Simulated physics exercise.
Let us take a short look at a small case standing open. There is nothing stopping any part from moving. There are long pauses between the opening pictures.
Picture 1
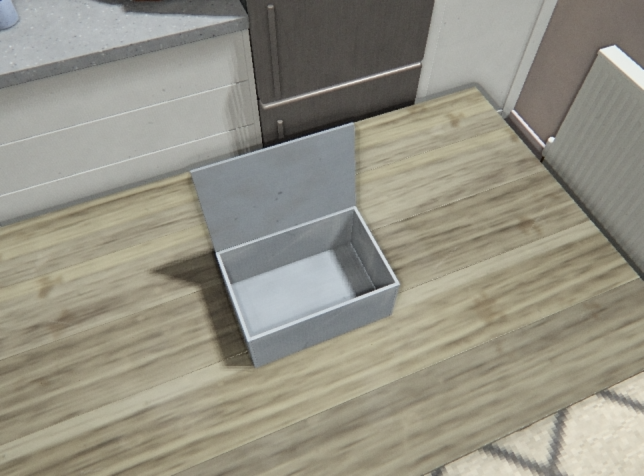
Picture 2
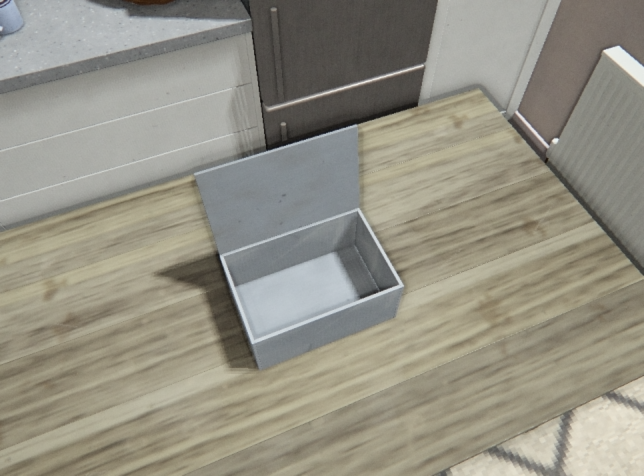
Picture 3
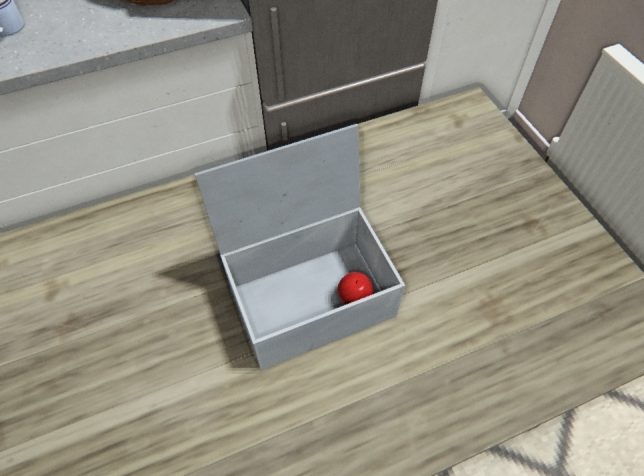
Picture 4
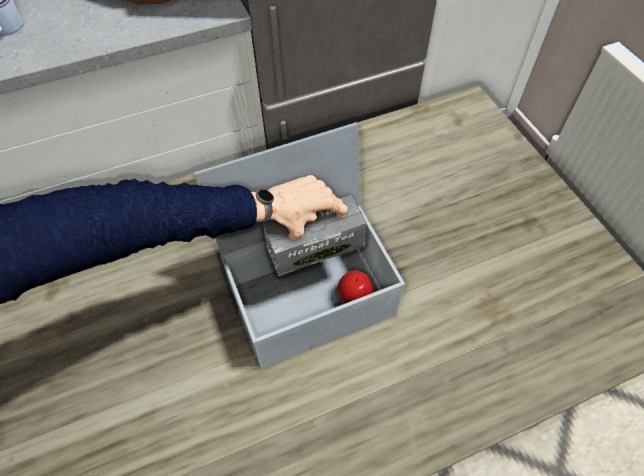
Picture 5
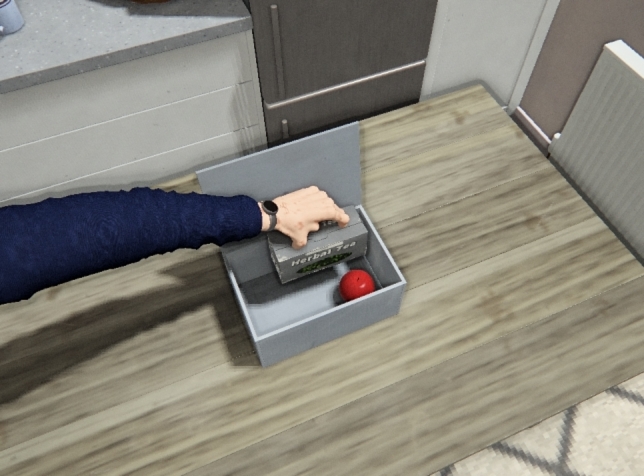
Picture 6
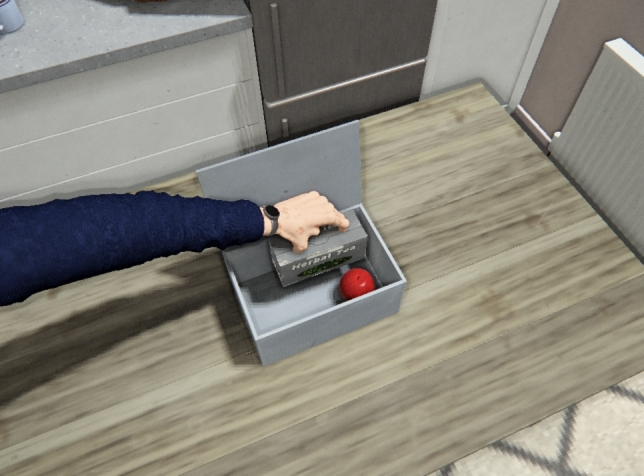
Open grey box on a wooden table, first empty, then holding a red apple, as a hand lowers a grey carton inside.
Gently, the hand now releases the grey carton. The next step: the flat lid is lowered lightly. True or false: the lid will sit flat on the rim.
True.
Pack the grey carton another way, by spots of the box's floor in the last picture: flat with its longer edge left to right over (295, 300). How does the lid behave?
The lid settles shut this time.
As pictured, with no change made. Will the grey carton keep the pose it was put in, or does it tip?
The grey carton stays as it was set.
Then, 0.30 s later than the last frame, grey carton tilted by 8° near (318, 260); red apple moved a little.
Then, 1.40 s later than the last frame, lid 72° above the rim; grey carton moved a little near (319, 263); red apple moved a little.
Then, 1.80 s later than the last frame, lid 44° above the rim; grey carton moved a little near (319, 263).
Then, 2.20 s later than the last frame, lid 10° above the rim; grey carton moved a little near (319, 263).
When it is over, lid shut; moved from the start, grey carton; red apple as before. End places, in pixels of the last picture, grey carton near (319, 263).
